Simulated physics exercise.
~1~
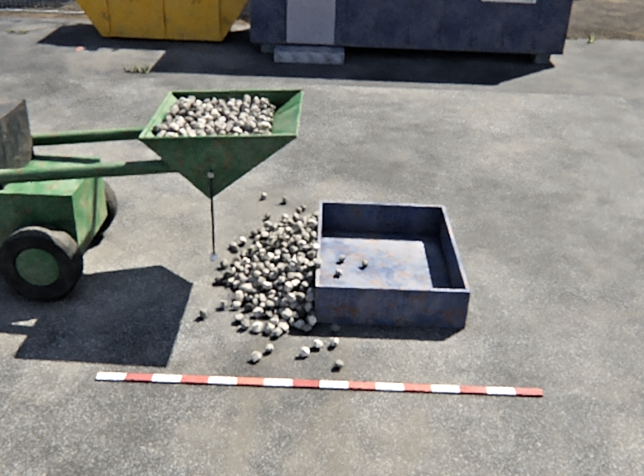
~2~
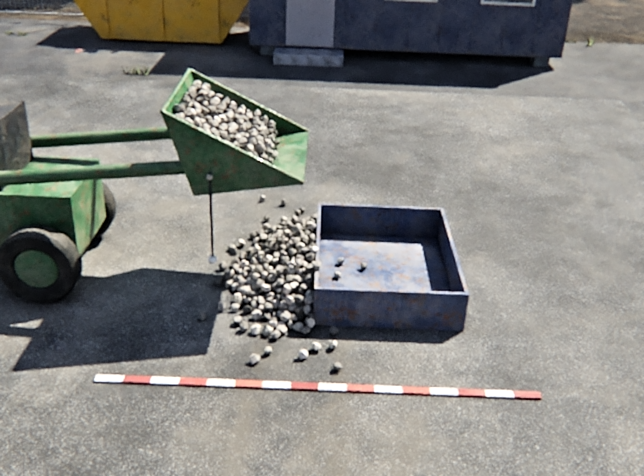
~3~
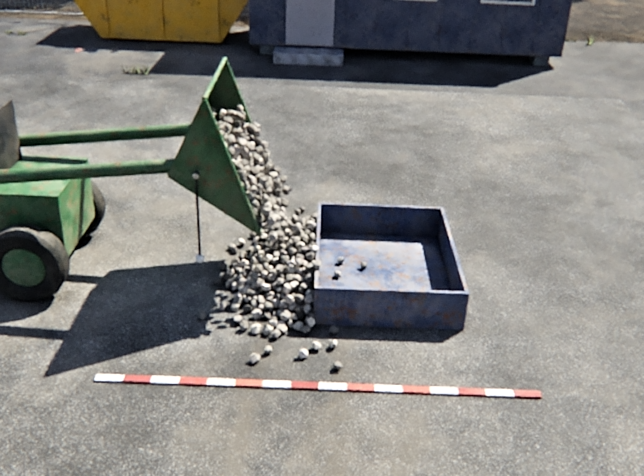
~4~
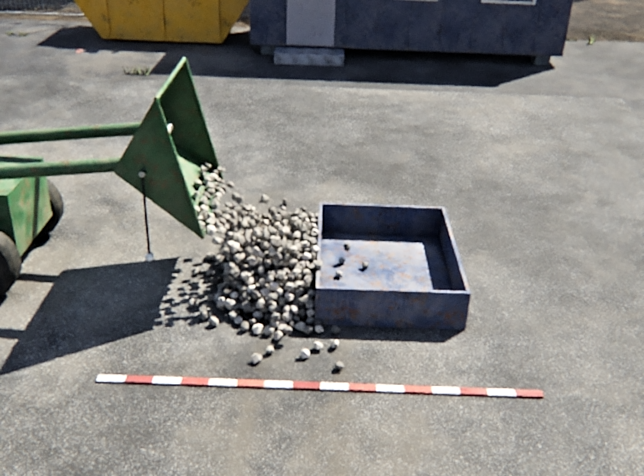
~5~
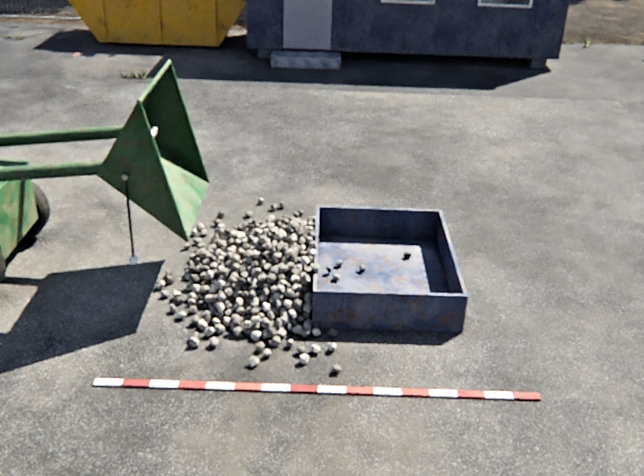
On a paved yard, a green loader tips stones beside the bin while backing left.
